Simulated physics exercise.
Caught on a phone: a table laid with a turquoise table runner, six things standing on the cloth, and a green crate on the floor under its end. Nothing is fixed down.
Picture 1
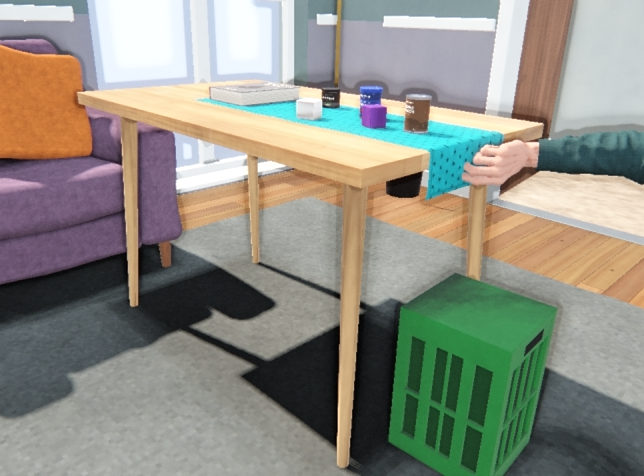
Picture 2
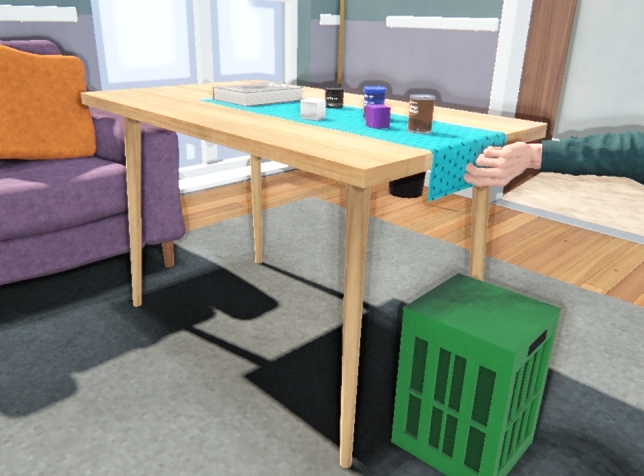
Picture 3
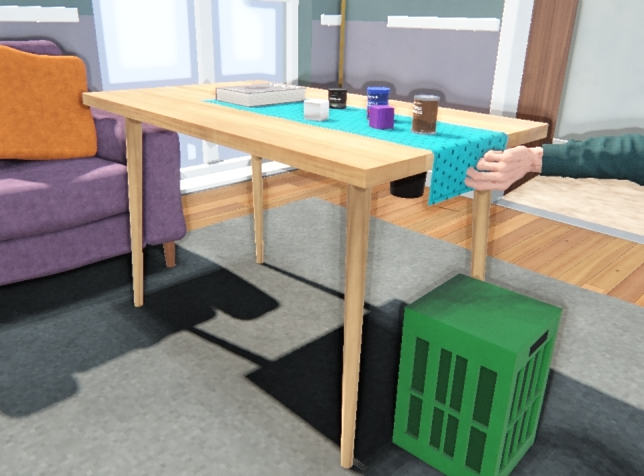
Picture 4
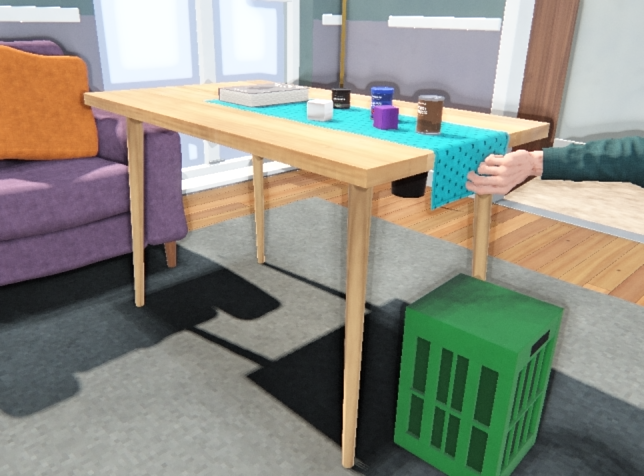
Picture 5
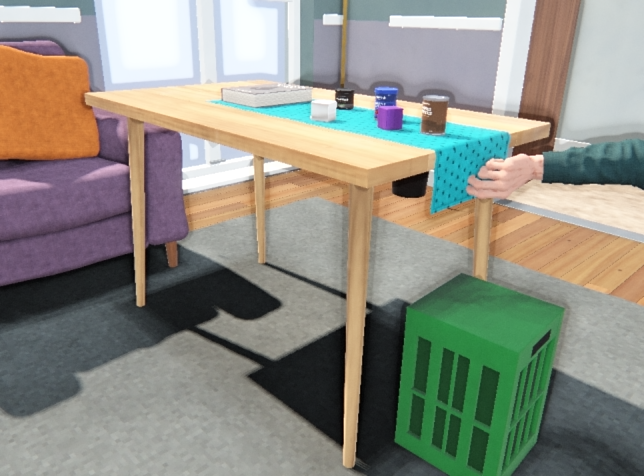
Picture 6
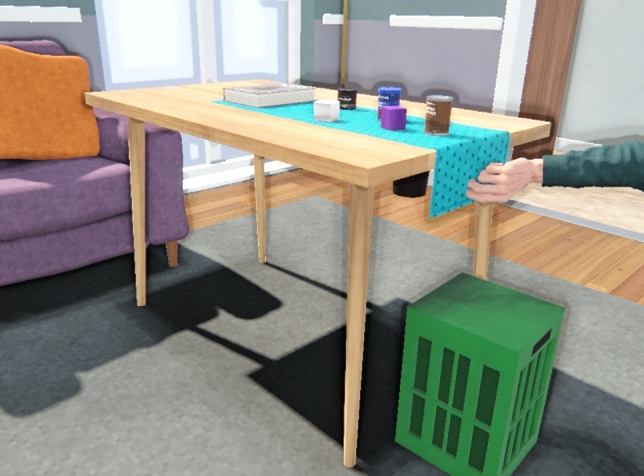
A turquoise runner under a hand's grip lies along a pale wooden table in a living room, seen from slightly above and to one side. On it sit a pale tray, white and purple cubes, and black, blue and brown containers, with a purple sofa at left and a green crate below right. The hand draws the cloth slightly down over the right end, the objects creeping rightward with it, while the camera shifts faintly.
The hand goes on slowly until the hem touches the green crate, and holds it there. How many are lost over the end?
The answer is two.
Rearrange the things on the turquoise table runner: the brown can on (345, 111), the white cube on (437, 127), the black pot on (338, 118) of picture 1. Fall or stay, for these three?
The brown can stays on; the white cube is carried off; the black pot does not fall.
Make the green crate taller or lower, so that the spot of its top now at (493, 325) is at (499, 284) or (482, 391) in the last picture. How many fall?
It would be 1 and 4.
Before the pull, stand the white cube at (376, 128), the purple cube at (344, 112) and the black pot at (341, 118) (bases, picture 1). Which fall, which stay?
The white cube comes down, the purple cube does not fall, the black pot does not fall.
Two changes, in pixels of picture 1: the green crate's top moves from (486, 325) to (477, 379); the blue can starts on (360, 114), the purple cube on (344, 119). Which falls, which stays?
The blue can tumbles off; the purple cube tumbles off.
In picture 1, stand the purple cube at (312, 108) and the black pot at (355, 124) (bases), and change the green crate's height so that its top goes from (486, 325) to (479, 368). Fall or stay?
The purple cube stays on, the black pot drops off.
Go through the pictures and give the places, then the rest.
The first frame shows hem (425, 200); brown can (419, 96); purple cube (375, 106); blue can (371, 88); white cube (310, 100); black pot (331, 88); top of the crate (486, 325).
The second frame shows hem (428, 202); brown can (423, 96).
The third frame shows hem (428, 205); purple cube (382, 107).
The fourth frame shows hem (431, 210); blue can (383, 89); top of the crate (491, 326).
The fifth frame shows hem (431, 214); white cube (324, 101).
The sixth frame shows hem (429, 218); brown can (440, 97); purple cube (394, 107); blue can (390, 89); white cube (327, 102); black pot (347, 89).
Soon after, hem near (464, 266); brown can gone.
After that, hem on the crate; brown can and purple cube gone.
In the end, hem on the crate; brown can and purple cube gone. Over the edge go two.
